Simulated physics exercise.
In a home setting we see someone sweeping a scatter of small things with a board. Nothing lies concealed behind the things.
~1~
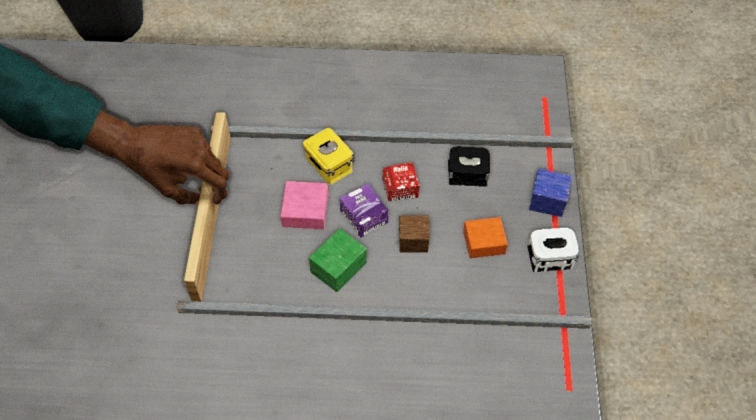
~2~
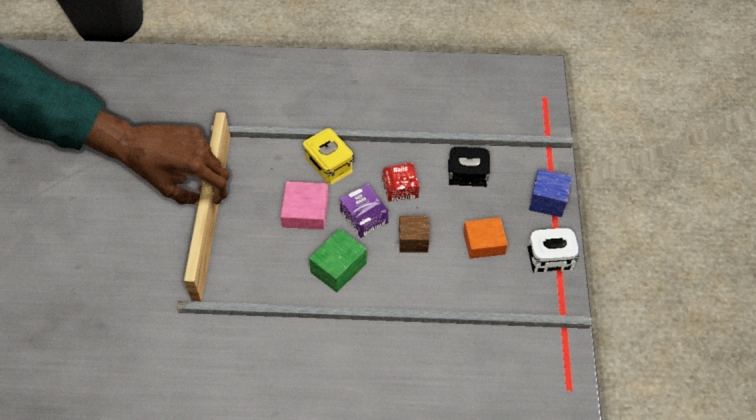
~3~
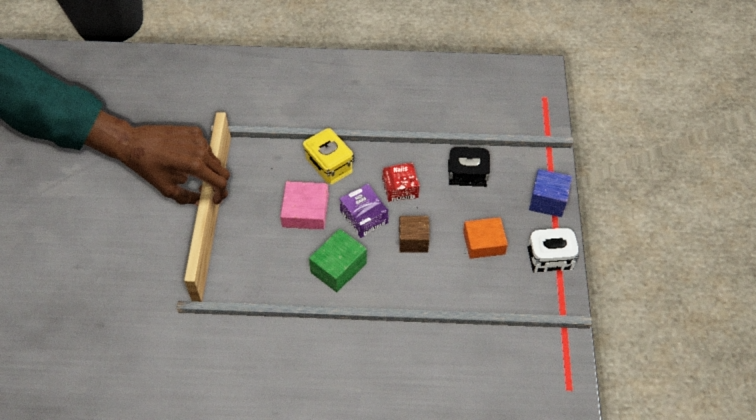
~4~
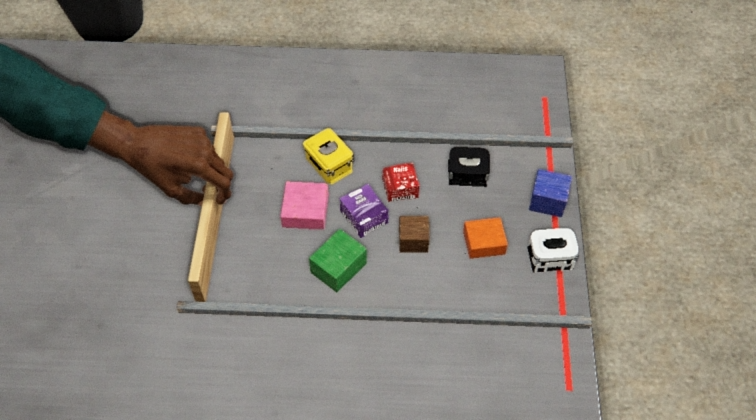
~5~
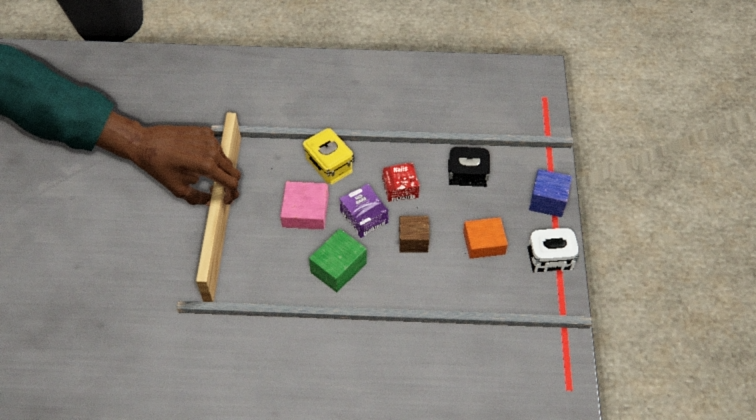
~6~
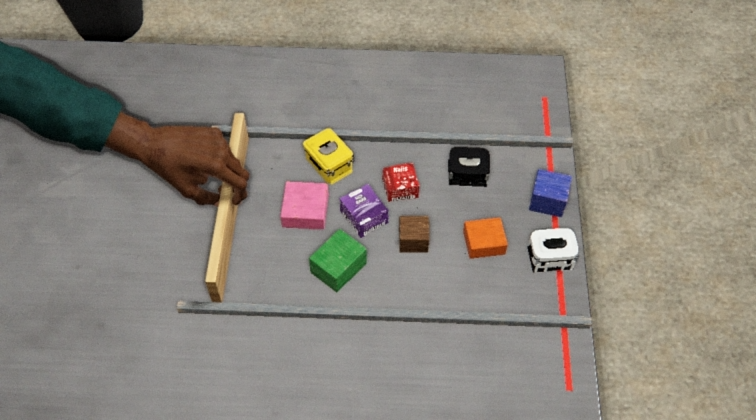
On a grey tabletop in a home, beside beige carpet and seen from above by a still camera, a hand in a dark green sleeve grips a wooden board at left. Between two grey rails sit yellow, red, purple and black cases and pink, green, brown and orange blocks, with a blue block and white case by red tape at right. The board stays nearly still, then slides slightly right, touching nothing.
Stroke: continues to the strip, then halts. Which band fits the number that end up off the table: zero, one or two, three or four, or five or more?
Honestly, the push sends five or more of them over the end.
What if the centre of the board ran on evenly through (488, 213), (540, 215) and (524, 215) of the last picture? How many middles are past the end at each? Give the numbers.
First 2, then 7, then 5.
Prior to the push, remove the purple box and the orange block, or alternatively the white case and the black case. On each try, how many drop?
5, then 5.
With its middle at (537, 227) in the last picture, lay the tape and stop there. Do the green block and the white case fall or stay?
The green block stays where it is; the white case goes off the edge.
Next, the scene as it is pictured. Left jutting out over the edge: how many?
3 overhanging.
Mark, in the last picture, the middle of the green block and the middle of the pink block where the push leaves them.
Roughly at (581, 260) and at (577, 214), in that order.
A little later, none off yet; blue block at rest near (550, 193); white case at rest near (553, 250); orange block at rest near (485, 238).
When it is over, the number that fall off is five or more; down, purple box, red box, brown block, black case, orange block, white case and blue block.
